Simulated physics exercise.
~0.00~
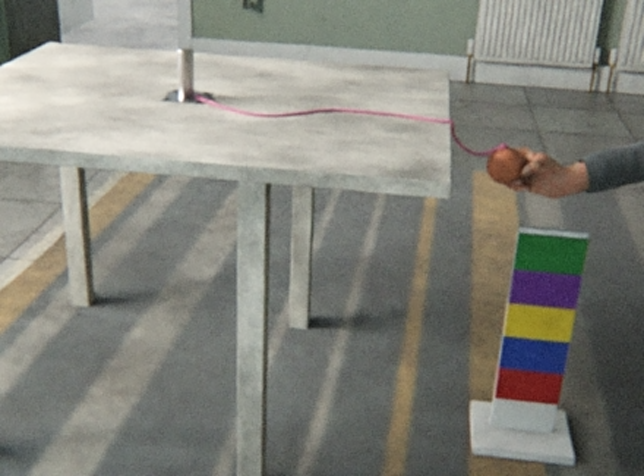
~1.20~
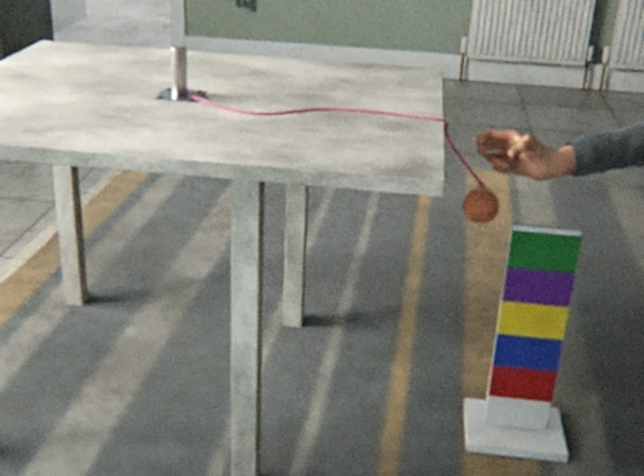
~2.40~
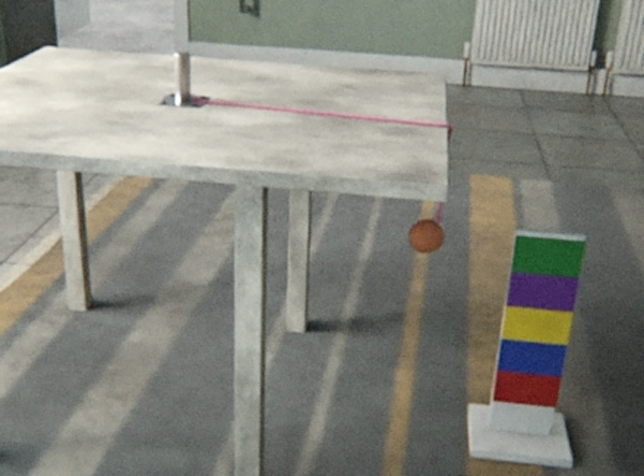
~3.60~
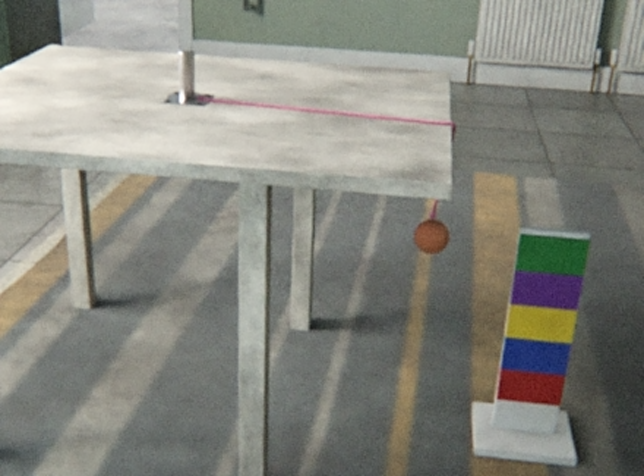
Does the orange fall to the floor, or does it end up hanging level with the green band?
It ends up hanging from the lace, with its middle level with the green band.
